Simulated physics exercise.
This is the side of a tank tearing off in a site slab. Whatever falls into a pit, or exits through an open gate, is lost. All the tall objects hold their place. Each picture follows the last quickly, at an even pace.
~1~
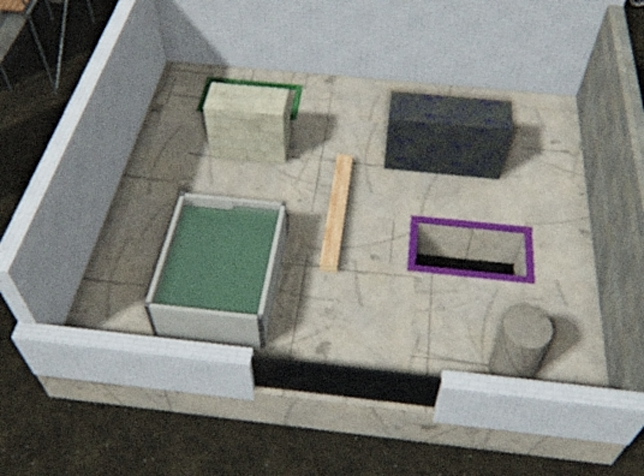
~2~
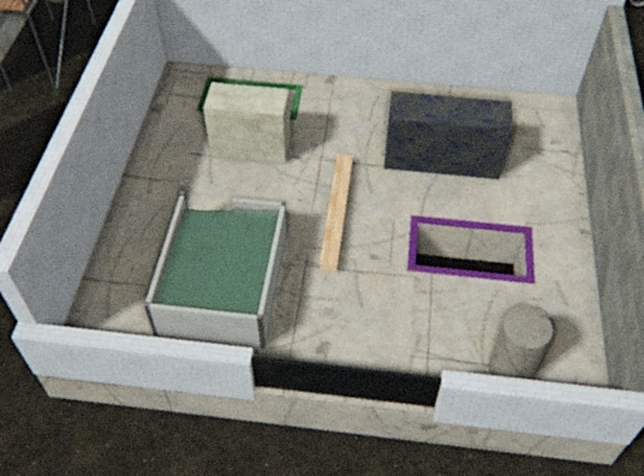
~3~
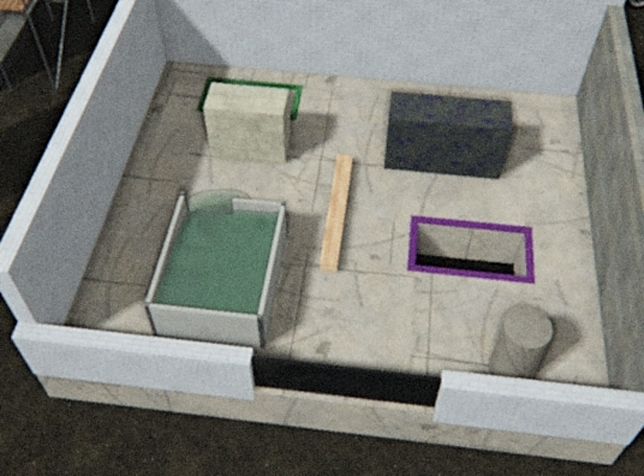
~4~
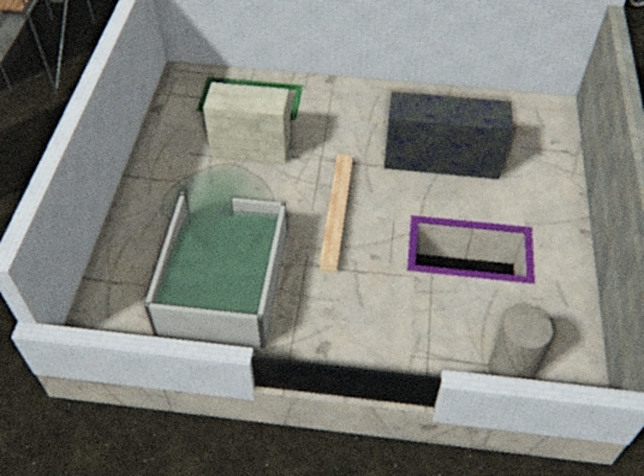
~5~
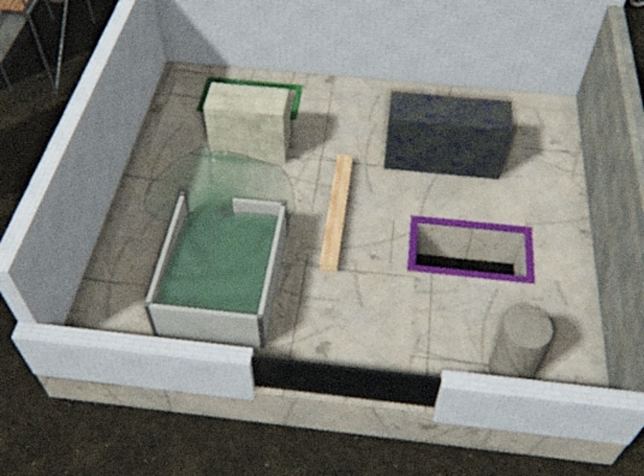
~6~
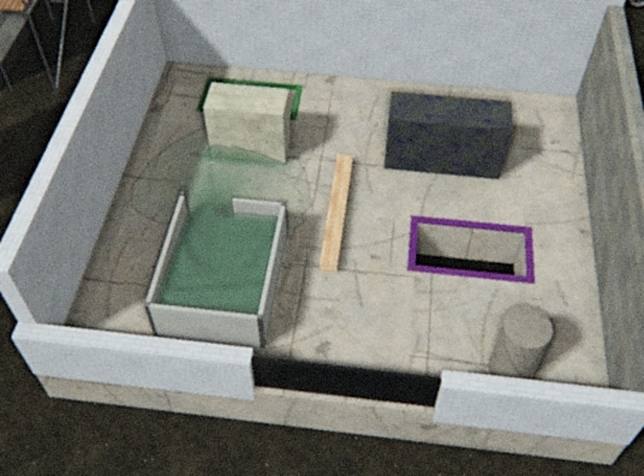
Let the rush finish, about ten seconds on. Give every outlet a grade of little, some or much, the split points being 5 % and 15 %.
Grades: Gate - little; purple pit - little; green pit - much.
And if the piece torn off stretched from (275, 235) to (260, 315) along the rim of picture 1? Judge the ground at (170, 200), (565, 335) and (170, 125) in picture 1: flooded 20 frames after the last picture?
First spot spared, second spot submerged, third spot spared.
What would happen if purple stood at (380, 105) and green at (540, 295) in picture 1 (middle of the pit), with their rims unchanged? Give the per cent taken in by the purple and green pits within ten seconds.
Estimated shares - purple: 30 %; green: 0 %.
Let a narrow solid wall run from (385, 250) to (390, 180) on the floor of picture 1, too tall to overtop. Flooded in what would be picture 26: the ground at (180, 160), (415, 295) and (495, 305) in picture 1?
As the points were listed, they come out taken by the flood, free from flooding, and finally free from flooding.
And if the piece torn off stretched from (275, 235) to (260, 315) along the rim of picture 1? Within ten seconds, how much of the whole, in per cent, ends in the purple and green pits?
Purple: 45 percent; green: 2 percent.
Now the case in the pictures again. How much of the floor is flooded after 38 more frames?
60 %.
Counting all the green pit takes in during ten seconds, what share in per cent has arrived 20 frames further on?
It comes to around 20 percent of the ten-second total.
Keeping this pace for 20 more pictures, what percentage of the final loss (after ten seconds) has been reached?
Roughly 15 %.
A moment on, water covers 15 % of the floor; the gate 0 %, the purple pit 0 %, the green pit 0 %.
Next, water covers 25 % of the floor; the gate 0 %, the purple pit 0 %, the green pit 1 %.
Then, water covers 35 % of the floor; the gate 0 %, the purple pit 0 %, the green pit 5 %.
Later, water covers 60 % of the floor; the gate 0 %, the purple pit 0 %, the green pit 19 %.
In the end, water covers 75 % of the floor; the gate 0 %, the purple pit 1 %, the green pit 30 %.
